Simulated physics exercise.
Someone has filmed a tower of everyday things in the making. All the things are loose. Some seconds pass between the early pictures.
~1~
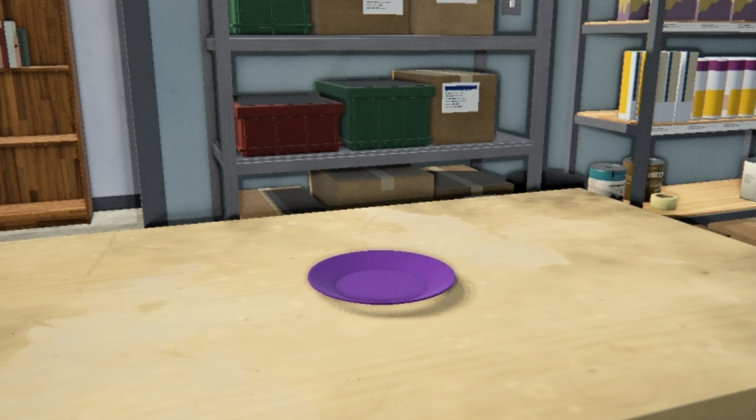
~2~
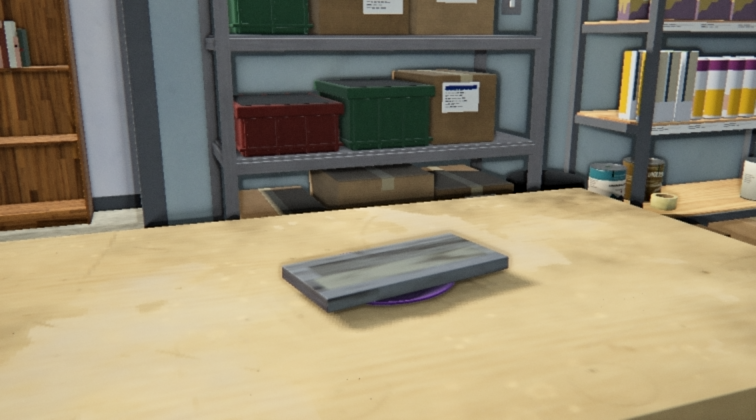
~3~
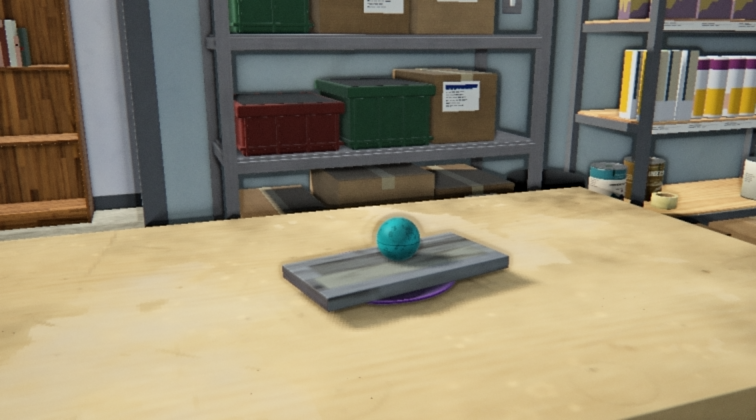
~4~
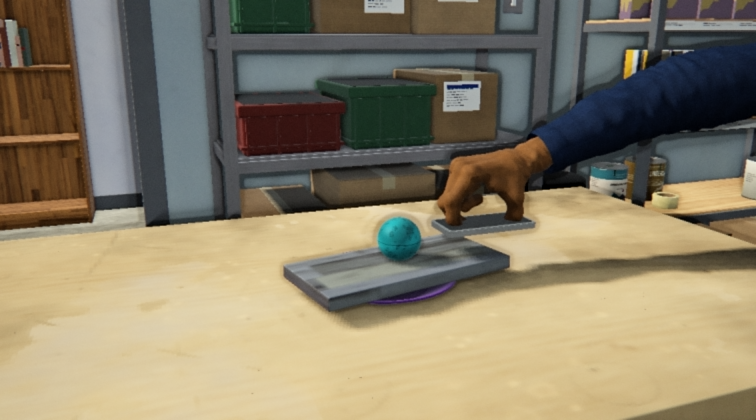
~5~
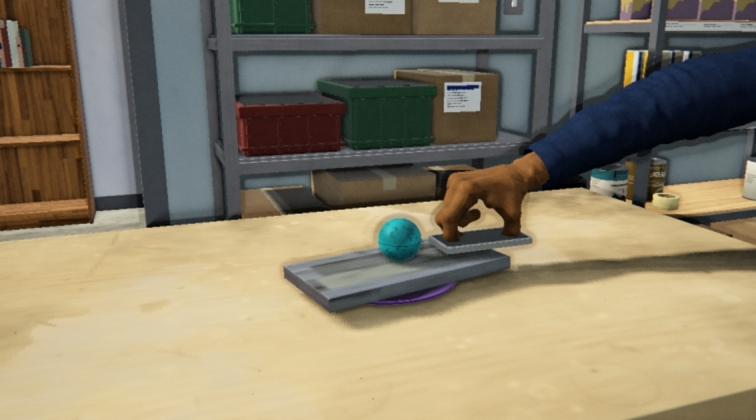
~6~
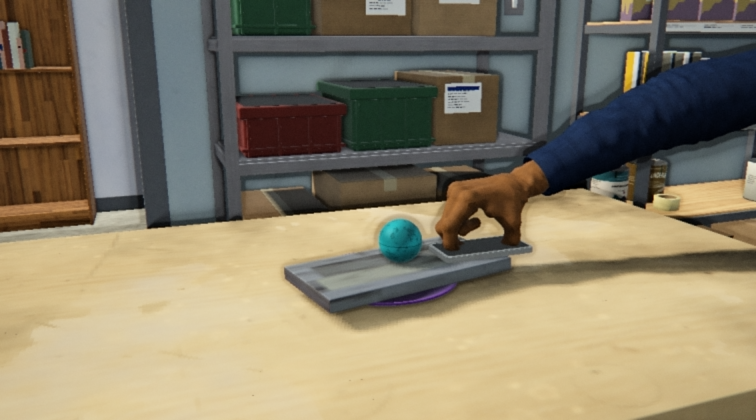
A grey board appears on top of a purple plate on a wooden table, followed by a turquoise ball on the board. Then a hand in a dark blue sleeve, reaching from the right, lowers a thin, flat object onto the board's right end beside the ball and keeps hold of it.
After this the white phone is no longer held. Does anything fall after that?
Outcome: The pile stays up.
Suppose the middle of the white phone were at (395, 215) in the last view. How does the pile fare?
Then it loses its balance.
Then, 1.00 s past the last view, nothing moves.
Then, 2.00 s past the last view, white phone resting near (480, 249).
Finally, all 4 still in place. Final places as the last picture's camera would see them, white phone near (480, 249). The pile holds.
